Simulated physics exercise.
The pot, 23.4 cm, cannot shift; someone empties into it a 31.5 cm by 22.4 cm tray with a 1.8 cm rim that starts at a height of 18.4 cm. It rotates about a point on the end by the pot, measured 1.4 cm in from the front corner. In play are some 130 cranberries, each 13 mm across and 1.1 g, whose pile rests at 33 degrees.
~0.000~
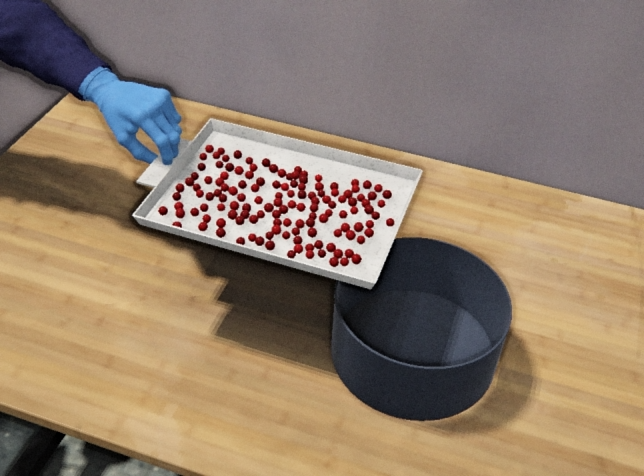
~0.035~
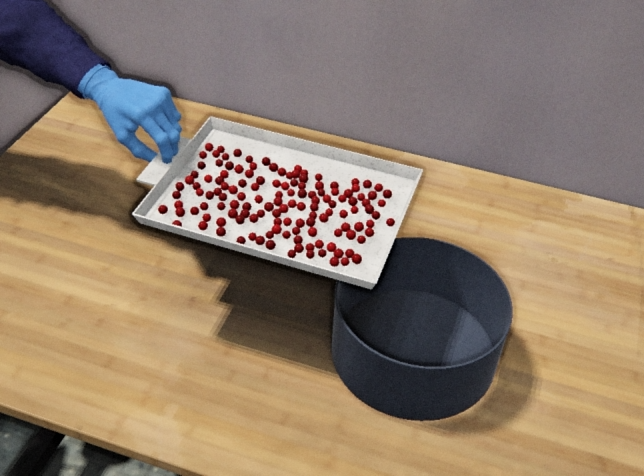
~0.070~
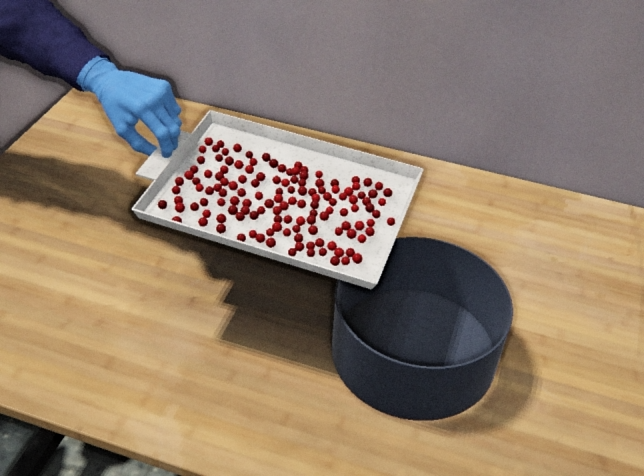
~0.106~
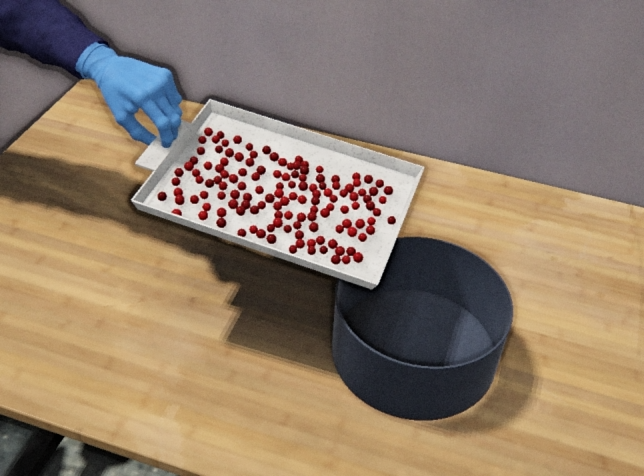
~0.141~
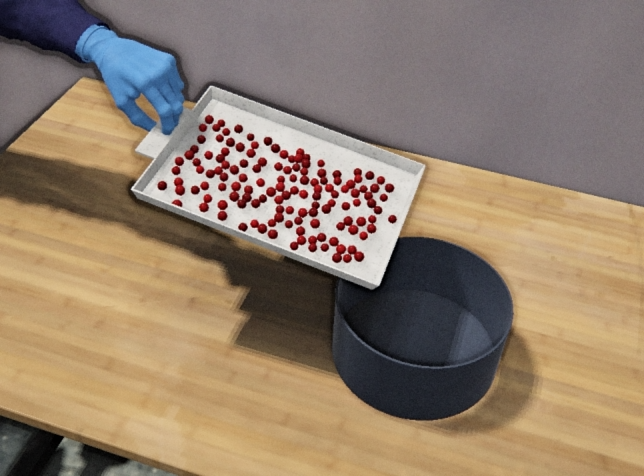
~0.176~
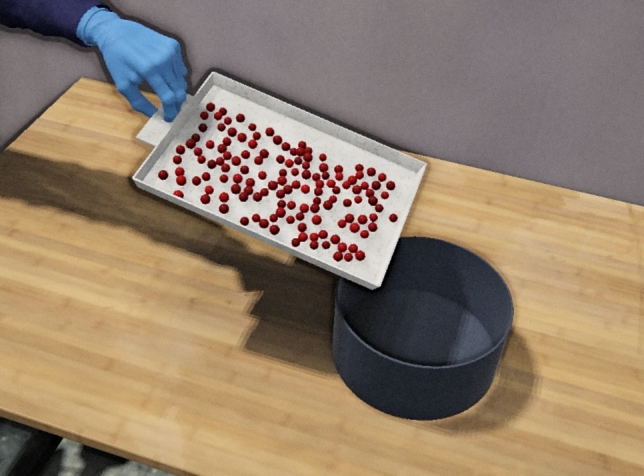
A shallow pale tray of cranberries tilts slowly on a light wooden tabletop scene, seen from above at an angle against a plain grey wall. A blue-gloved hand in a dark purple sleeve holds the tray's left end, while its right end sits beside a dark, round pot. The hand raises the left end gradually, the red berries barely shift, and the camera stays still.
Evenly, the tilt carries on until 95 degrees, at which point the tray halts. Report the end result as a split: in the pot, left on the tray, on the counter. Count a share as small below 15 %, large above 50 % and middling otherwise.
Pot: Large. Left on the tray: Small. Counter: Small.
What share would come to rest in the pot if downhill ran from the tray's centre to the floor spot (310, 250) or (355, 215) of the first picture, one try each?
Approximately 35 percent, then 75 percent.
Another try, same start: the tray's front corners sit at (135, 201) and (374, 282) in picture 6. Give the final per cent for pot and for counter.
You'd end with pot at 15 and counter at 85.
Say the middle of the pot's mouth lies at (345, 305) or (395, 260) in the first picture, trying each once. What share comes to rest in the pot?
Some 55 and 40 per cent.
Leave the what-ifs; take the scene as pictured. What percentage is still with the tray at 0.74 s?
Load share: Around 65%.
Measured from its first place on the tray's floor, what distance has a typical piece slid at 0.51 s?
8 cm.
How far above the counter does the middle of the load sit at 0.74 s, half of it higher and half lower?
Roughly 20 centimetres, more or less.
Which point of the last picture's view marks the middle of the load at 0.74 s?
Around (411, 266).
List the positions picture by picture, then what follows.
The first frame shows tray tilt 0 degrees, front corners at (139, 214) and (372, 279); middle of the pieces at (278, 203); pot at (423, 298).
The second frame shows tray tilt 1 degrees, front corners at (139, 212) and (372, 279); middle of the pieces at (278, 202).
The third frame shows tray tilt 2 degrees, front corners at (138, 207) and (373, 279); middle of the pieces at (278, 199).
The fourth frame shows tray tilt 6 degrees, front corners at (138, 199) and (374, 279), lowest corner right front; middle of the pieces at (279, 194).
The fifth frame shows tray tilt 10 degrees, front corners at (138, 188) and (375, 280), lowest corner right front; middle of the pieces at (280, 187).
The sixth frame shows tray tilt 14 degrees, front corners at (139, 177) and (377, 281), lowest corner right front; middle of the pieces at (282, 181); pot at (424, 297). Its pace works out near 120 degrees a second.
After 0.51 s, tilt 53 degrees; the tray holds 100 %, the pot 0 %.
Then, at 0.74 s, tilt 80 degrees; the tray holds 65 %, the pot 5 %.
Then, at 1.08 s, tilt 95 degrees; the tray holds 0 %, the pot 95 %.
At rest (1.7 s), pot 95 %, tray 0 %, counter 5 %.
